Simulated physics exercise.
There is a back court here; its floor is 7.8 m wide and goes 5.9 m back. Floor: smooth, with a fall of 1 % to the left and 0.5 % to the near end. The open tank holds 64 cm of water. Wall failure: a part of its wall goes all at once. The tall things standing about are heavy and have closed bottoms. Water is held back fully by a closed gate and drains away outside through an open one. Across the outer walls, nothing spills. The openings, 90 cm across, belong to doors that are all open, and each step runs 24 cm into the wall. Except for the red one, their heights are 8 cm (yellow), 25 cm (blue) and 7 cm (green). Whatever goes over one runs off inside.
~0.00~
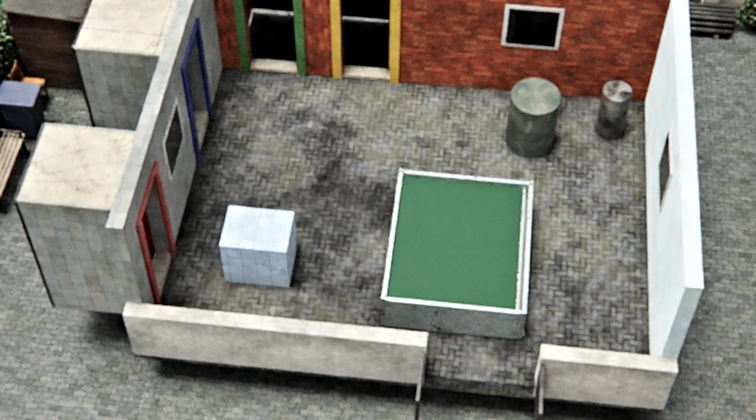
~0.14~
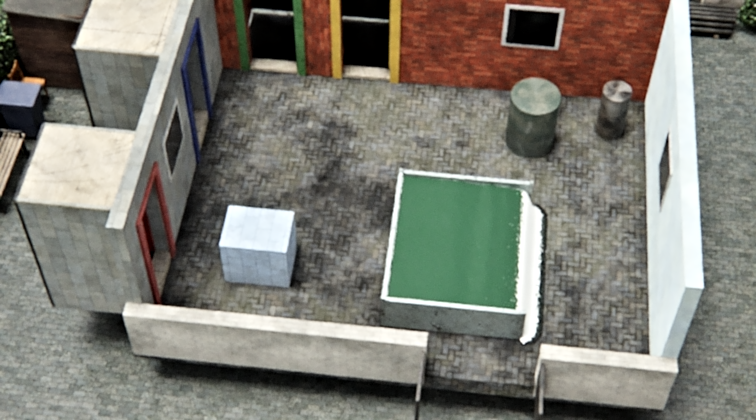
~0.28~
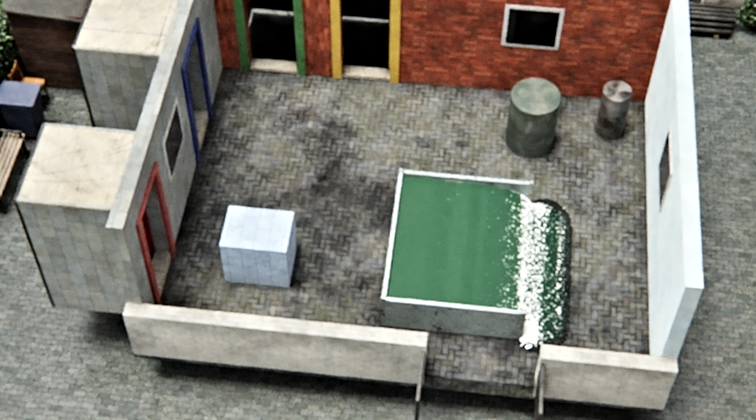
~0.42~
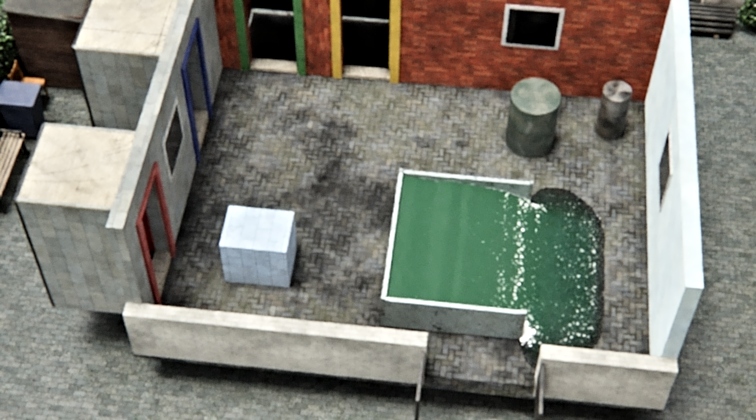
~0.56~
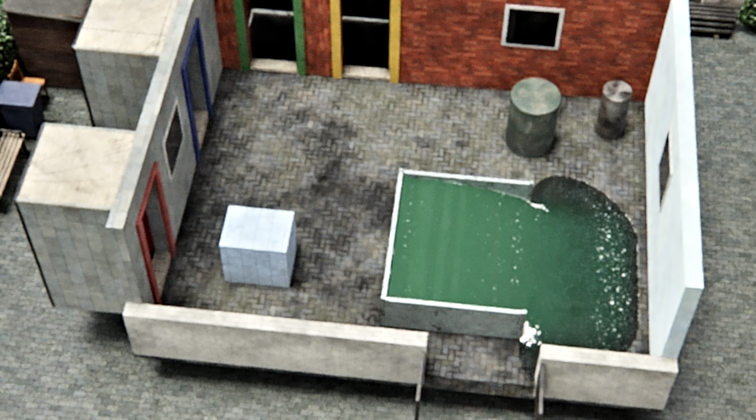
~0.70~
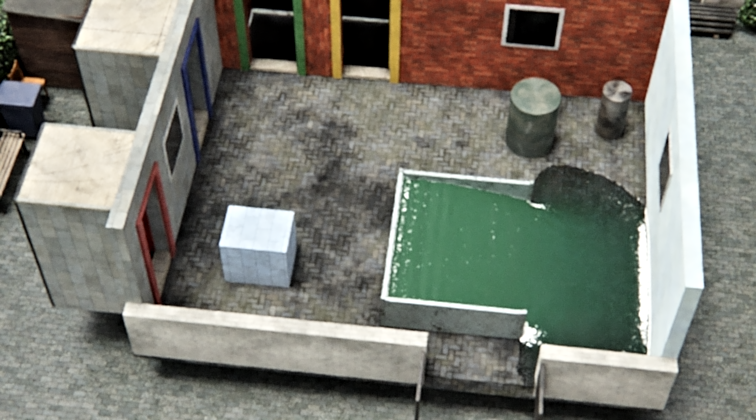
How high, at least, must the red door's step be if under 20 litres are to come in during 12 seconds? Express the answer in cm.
I would say about 9 cm.
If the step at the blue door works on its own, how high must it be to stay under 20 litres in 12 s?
The blue one would have to be about 9.5 cm high.
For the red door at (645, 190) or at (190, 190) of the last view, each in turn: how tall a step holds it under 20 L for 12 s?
First place around 17 cm, second around 9.5 cm.
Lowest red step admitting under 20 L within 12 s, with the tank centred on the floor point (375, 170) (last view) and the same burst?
It should be around 13.0 cm high.
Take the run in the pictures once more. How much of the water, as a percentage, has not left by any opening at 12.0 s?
I'd put it at about 88 per cent.
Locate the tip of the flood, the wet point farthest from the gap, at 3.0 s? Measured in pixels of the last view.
(643, 107).
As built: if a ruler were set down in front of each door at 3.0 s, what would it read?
Lab note, cm: Yellow 0; blue 0; red 0; green 0.
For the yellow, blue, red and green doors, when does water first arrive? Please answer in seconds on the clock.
Yellow 3.8 seconds, blue 5.5 seconds, red 4.5 seconds, green 5.0 seconds.
After 1.4 s water covers 20 % of the floor, deepest (47 cm) near (648, 373); it has not reached the red door.
After 3.0 s water covers 35 % of the floor, deepest (36 cm) near (643, 107); it has not reached the red door.
After 12.0 s water covers 100 % of the floor, deepest (14 cm) near (321, 351); 11 cm at the red door, 0 litres in over its 20 cm step.
At the red door as built, the water arrived by 4.7 s and peaked near 13 cm at 5.6 s.
Run again over the same 12 s with other heights there, 33 litres in over 8 cm, 7 litres over 11 cm. The limit of 20 litres is kept from about 9 cm up.
